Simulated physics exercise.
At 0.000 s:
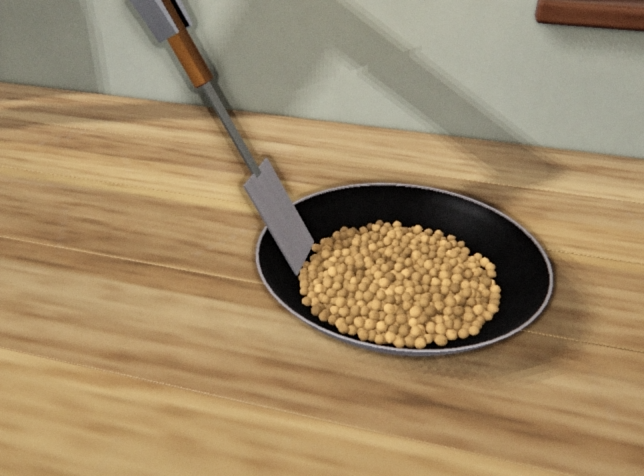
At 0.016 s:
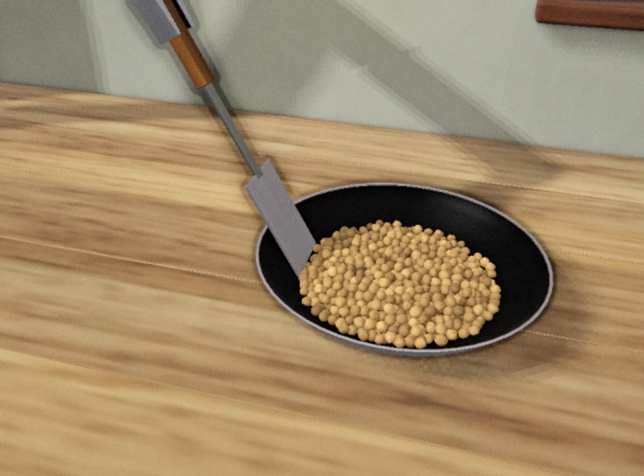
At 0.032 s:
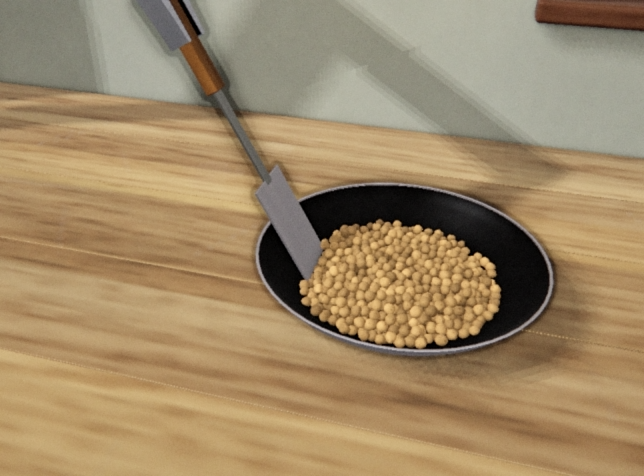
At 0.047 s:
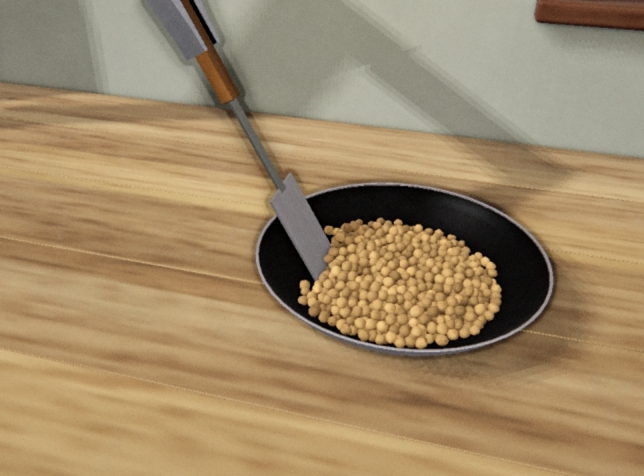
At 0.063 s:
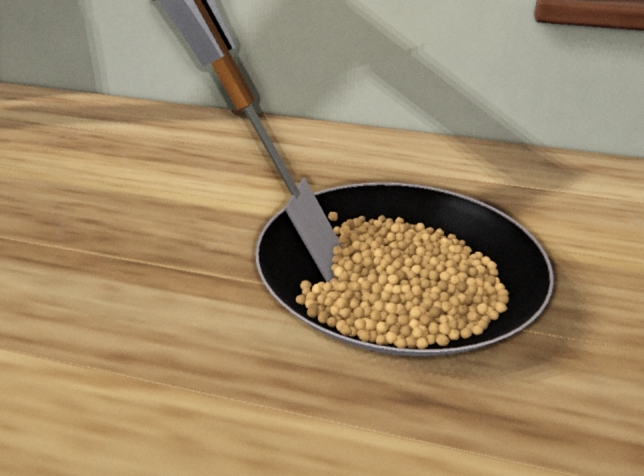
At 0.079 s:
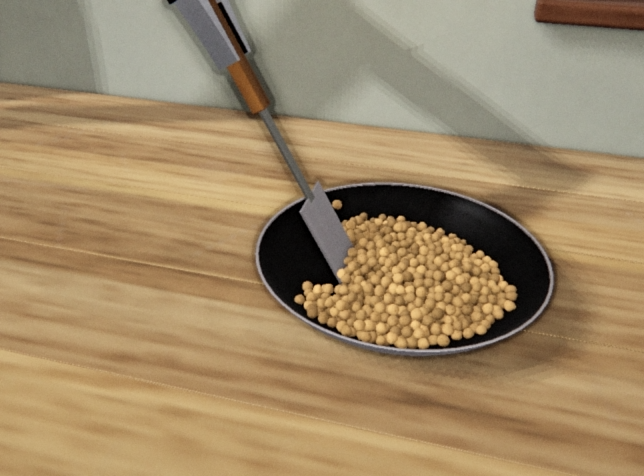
In the video, a spatula held by a robot gripper rests at the left edge of a heap of chickpeas in a black wok on a wooden table, then pushes rightward into them, shifting some aside while the wok stays still.
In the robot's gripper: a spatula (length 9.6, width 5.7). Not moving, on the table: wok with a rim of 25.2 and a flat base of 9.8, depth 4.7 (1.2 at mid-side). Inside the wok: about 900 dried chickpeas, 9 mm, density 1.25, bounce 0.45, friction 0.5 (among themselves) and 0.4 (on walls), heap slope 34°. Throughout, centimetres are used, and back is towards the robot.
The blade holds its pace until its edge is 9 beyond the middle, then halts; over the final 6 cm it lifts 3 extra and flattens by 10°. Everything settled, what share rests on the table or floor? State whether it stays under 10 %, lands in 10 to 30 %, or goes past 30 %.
It lands in 10 to 30 %.
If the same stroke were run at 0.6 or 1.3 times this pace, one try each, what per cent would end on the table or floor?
Try one about 10 %, try two about 25 %.
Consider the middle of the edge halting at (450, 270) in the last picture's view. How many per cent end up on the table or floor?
Something close to 0 in a hundred.
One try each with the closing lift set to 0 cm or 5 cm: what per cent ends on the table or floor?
Estimates, in order: 20 % then 15 %.
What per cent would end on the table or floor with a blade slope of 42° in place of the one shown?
That gives about 20 in a hundred.
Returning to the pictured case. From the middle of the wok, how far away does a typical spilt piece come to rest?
I reckon close to 28 centimetres.
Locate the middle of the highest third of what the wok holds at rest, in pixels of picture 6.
Centre: Roughly (466, 285).
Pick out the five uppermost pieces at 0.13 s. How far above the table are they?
Somewhere around 6 centimetres high.
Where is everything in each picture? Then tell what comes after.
In the first picture, the spatula top edge at (255, 171), sloping 61°; upper third of the load around (399, 272), from x 305 to 495, top at y 225; 900 in the wok.
In the second picture, the spatula top edge at (257, 172), sloping 61°; upper third of the load around (399, 272), from x 305 to 495, top at y 225.
In the third picture, the spatula top edge at (266, 179), sloping 61°; upper third of the load around (396, 271), from x 305 to 495, top at y 225.
In the fourth picture, the spatula top edge at (281, 186), sloping 61°; upper third of the load around (394, 271), from x 305 to 495, top at y 220.
In the fifth picture, the spatula top edge at (295, 192), sloping 61°; upper third of the load around (399, 270), from x 300 to 505, top at y 215.
In the sixth picture, the spatula top edge at (309, 196), sloping 61°; upper third of the load around (405, 271), from x 300 to 510, top at y 205; 900 in the wok.
After 0.13 s, sloping 61°, highest piece 9 above the table; 900 in the wok.
After 0.19 s, sloping 58°, highest piece 9 above the table; 900 in the wok.
After 0.41 s, sloping 51°, highest piece 7 above the table; 712 in the wok, 156 on the table or floor, 32 on the blade or in flight.
After 1.46 s, sloping 51°, highest piece 4 above the table; 712 in the wok, 188 on the table or floor.
In the end, 712 in the wok, 188 on the table or floor. That is 21 % on the table or floor.
